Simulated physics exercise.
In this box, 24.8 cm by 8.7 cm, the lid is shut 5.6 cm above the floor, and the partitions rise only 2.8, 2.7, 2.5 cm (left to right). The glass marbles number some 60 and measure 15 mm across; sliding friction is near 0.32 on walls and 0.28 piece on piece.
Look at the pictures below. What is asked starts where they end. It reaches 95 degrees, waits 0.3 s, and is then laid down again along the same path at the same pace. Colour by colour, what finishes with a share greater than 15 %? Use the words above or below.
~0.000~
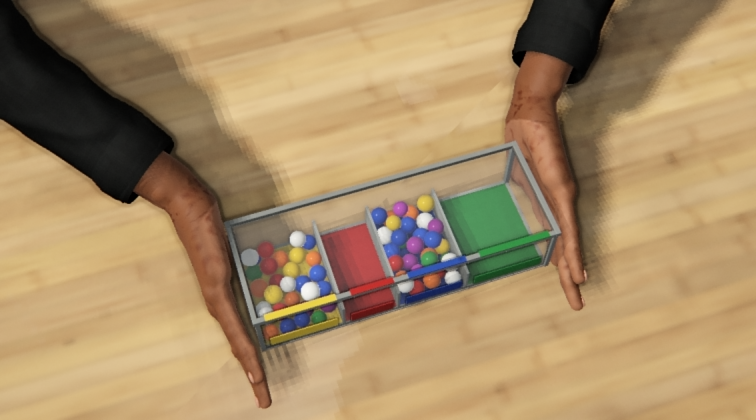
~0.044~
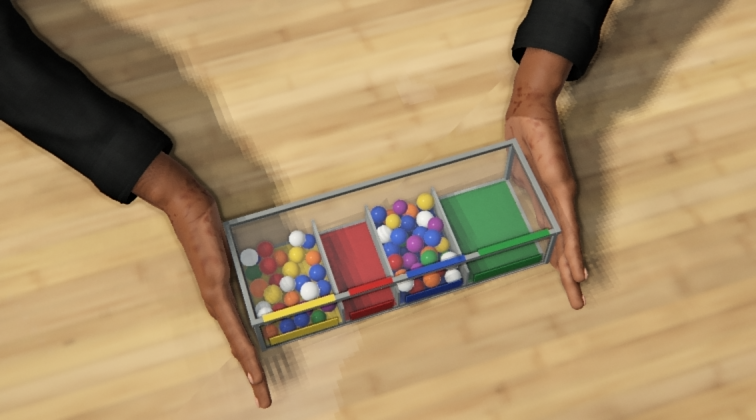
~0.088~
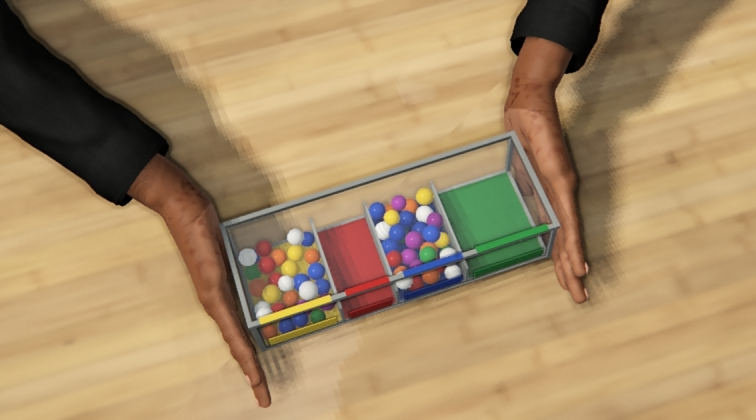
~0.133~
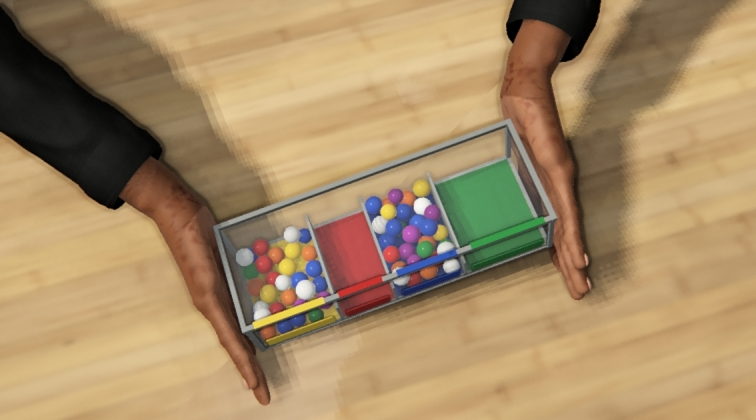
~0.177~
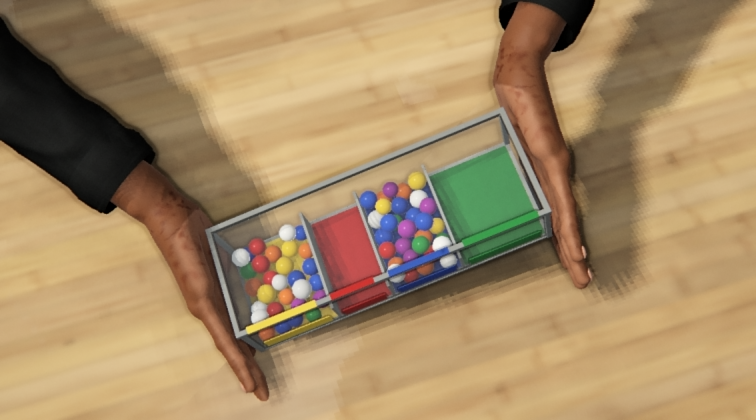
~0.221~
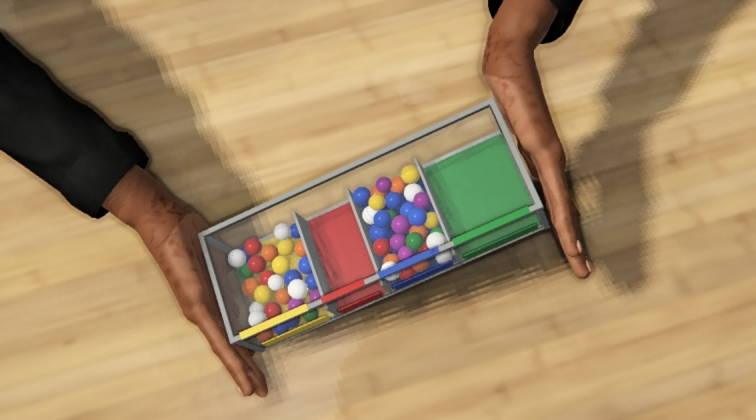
Red: Below; blue: Below; green: Below; yellow: Above.
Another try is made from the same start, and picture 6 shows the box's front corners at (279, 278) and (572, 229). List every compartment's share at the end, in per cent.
Each compartment ends like this: Red 0 per cent, blue 5 per cent, green 95 per cent, yellow 0 per cent.
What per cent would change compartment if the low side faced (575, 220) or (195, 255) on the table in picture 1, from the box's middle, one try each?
First try: Around 100 percent; second try: Around 50 percent.
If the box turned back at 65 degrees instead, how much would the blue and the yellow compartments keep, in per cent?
Result - blue 35 percent; yellow 60 percent.
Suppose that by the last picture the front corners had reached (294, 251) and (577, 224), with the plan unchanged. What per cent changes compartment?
It comes to around 100 per cent in that case.
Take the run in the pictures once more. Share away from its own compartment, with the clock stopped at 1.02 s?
Value: Close to 40 %.
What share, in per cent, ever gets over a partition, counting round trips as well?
I'd put it at some 50 percent of the pieces.
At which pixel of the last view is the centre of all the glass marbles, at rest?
Roughly pixel (293, 290).
After 1.02 s, tilt 95 degrees; red 10 %, blue 10 %, yellow 80 %.
After 1.56 s, tilt 49 degrees; red 10 %, yellow 90 %.
Then, at 2.15 s, tilt 0 degrees; red 10 %, yellow 90 %.
In the end, at 2.9 s, red 10 %, blue 0 %, green 0 %, yellow 90 %.
